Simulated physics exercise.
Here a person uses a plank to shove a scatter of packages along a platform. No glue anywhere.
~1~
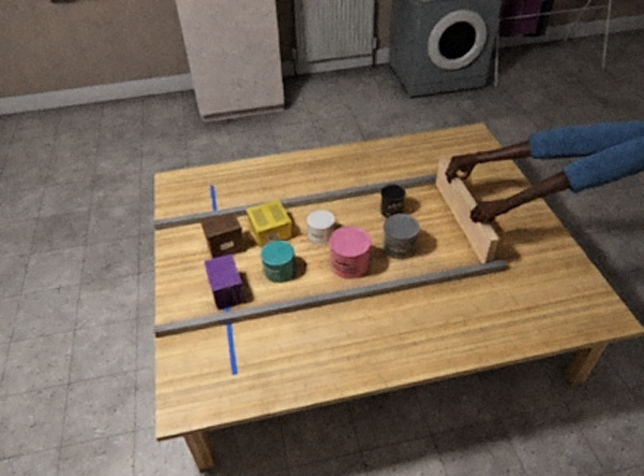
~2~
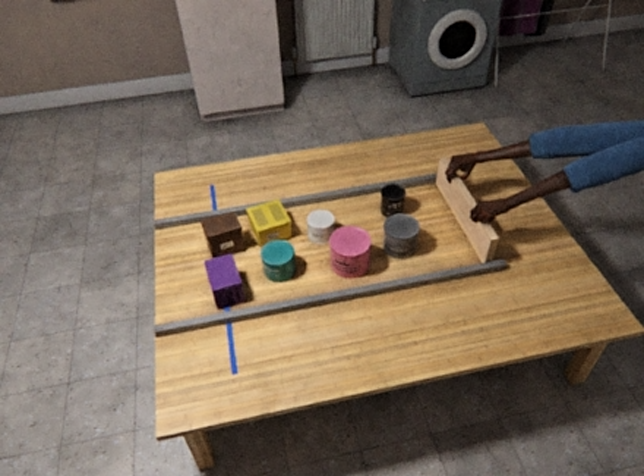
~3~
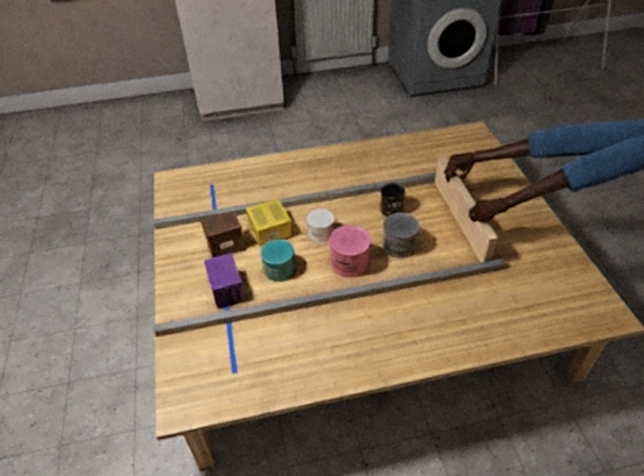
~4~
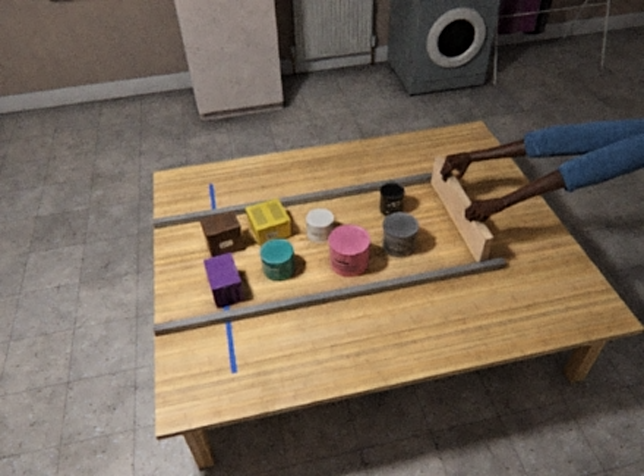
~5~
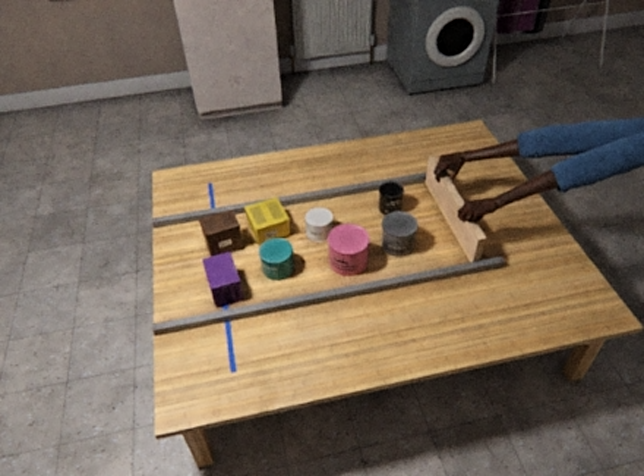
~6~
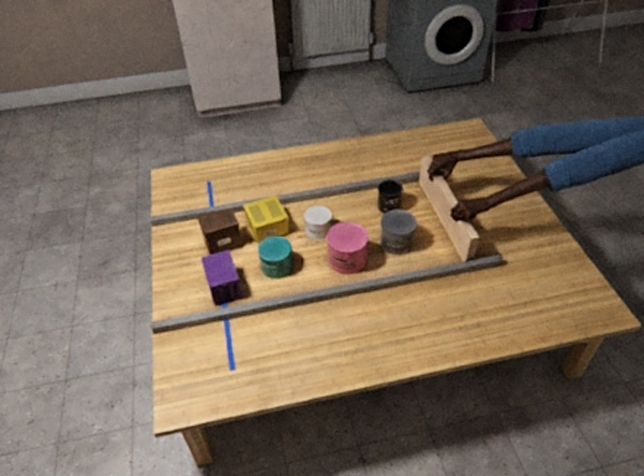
The clip opens on a wooden table where purple, brown and yellow boxes and several round tubs sit between two grey rails, with two hands holding a plank upright at the right. The hands then slide the plank a short way left toward the tubs, while the items stay practically still.
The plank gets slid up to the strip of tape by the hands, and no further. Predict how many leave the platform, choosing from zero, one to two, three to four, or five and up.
My prediction is one or two fallers.
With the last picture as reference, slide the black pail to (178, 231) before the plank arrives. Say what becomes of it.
Placed like that, it leaves the surface.
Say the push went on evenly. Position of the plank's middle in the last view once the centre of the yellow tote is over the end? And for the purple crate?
Its middle is about (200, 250) and about (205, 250).
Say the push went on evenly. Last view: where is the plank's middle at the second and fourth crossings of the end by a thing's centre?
I'd put the first at about (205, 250) and the next at about (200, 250).
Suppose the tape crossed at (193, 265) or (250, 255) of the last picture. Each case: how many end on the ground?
In the first try the count is 4, and in the second it is 0.
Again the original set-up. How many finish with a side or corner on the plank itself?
Count: 4.
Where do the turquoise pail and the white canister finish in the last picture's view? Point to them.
About (165, 264), and the other about (202, 240).
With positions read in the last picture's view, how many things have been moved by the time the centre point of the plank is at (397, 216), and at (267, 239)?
So far 2, and 8 at the second.
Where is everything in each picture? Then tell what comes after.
Purple crate (225, 282); brown tote (224, 237); yellow tote (269, 224); plank (464, 209); tape (221, 265), in the first frame.
Brown tote (224, 236); turquoise pail (279, 261), in the second frame.
Yellow tote (269, 223); grey pail (400, 236), in the third frame.
Purple crate (224, 280); black pail (392, 200), in the fourth frame.
Brown tote (222, 234); plank (453, 208), in the fifth frame.
Purple crate (222, 278); brown tote (221, 233); yellow tote (267, 220); plank (446, 207); tape (219, 261), in the sixth frame.
A little later, none off yet; purple crate at rest near (222, 278); brown tote at rest near (221, 233); yellow tote at rest near (267, 220).
Next, none off yet; purple crate at rest near (220, 278); brown tote shifted a little near (216, 234); yellow tote shifted a little near (248, 220).
When it is over, the number that fall off is one or two; down, brown tote.
